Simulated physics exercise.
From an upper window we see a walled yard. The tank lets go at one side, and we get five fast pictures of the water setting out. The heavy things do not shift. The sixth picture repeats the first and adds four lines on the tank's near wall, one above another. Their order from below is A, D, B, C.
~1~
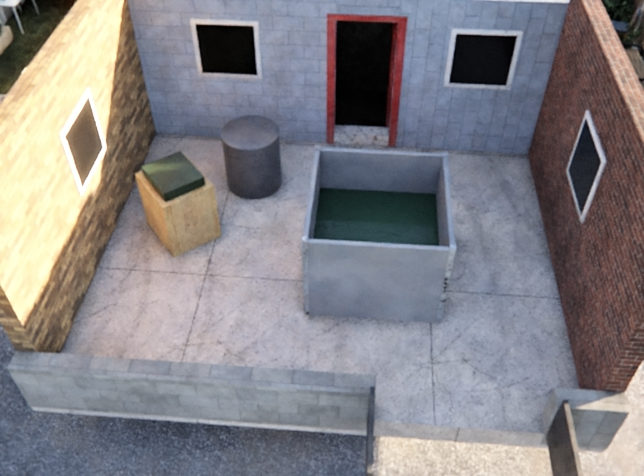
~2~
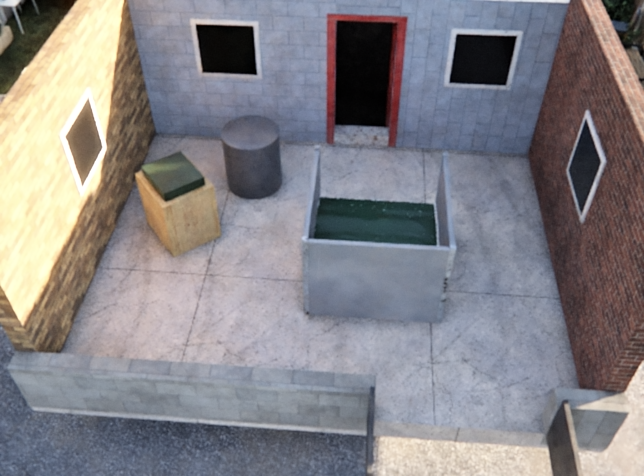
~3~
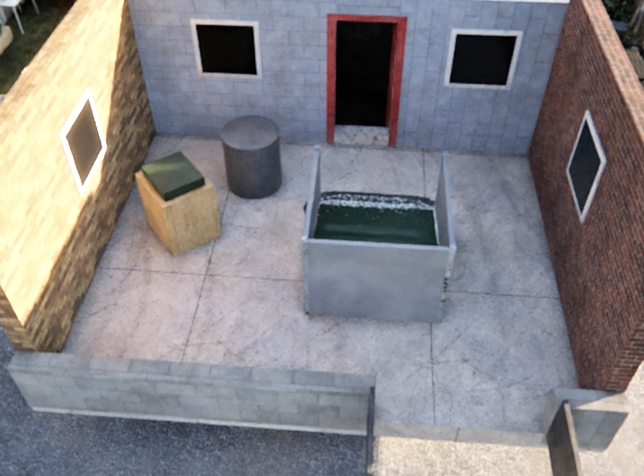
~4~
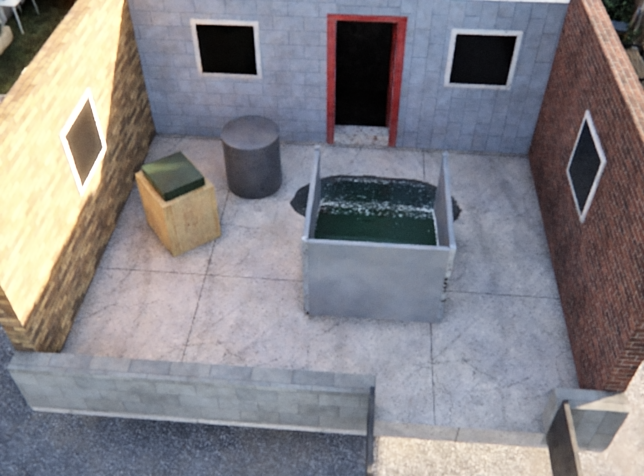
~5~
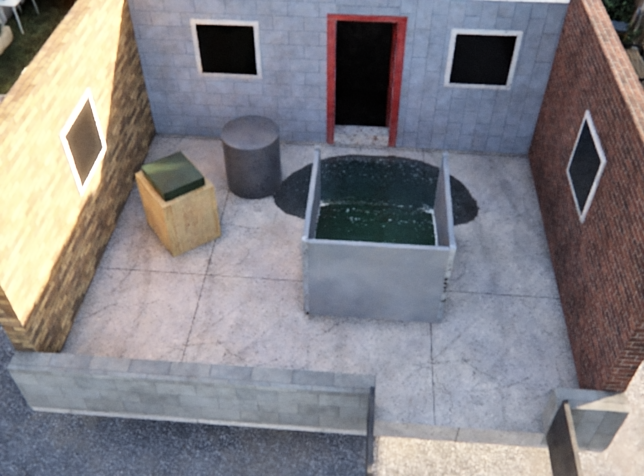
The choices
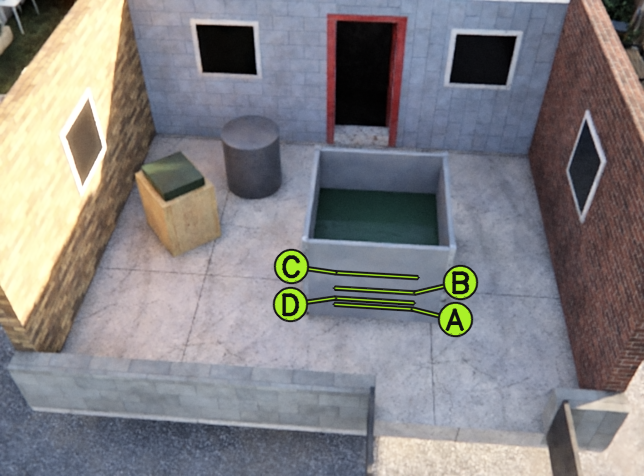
Dark green water pouring from the open back of a grey tank and spreading across the paved ground of a walled yard.
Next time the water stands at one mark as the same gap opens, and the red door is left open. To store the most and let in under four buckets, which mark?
Choose D.
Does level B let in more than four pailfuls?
Yes, that goes wrong.
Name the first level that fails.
Here it is level B.
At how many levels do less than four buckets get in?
Two.
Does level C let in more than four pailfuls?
Yes, that goes wrong.
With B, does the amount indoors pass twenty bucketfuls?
No, less.
On the marked copy, A at (373, 306); B at (375, 290); C at (376, 275); D at (374, 300); from the bottom up A, D, B, C.
For level A, nothing gets over.
For level B, about 9 bucketfuls get in.
For level C, dozens of bucketfuls pour in.
For level D, a splash gets over, under a bucket.
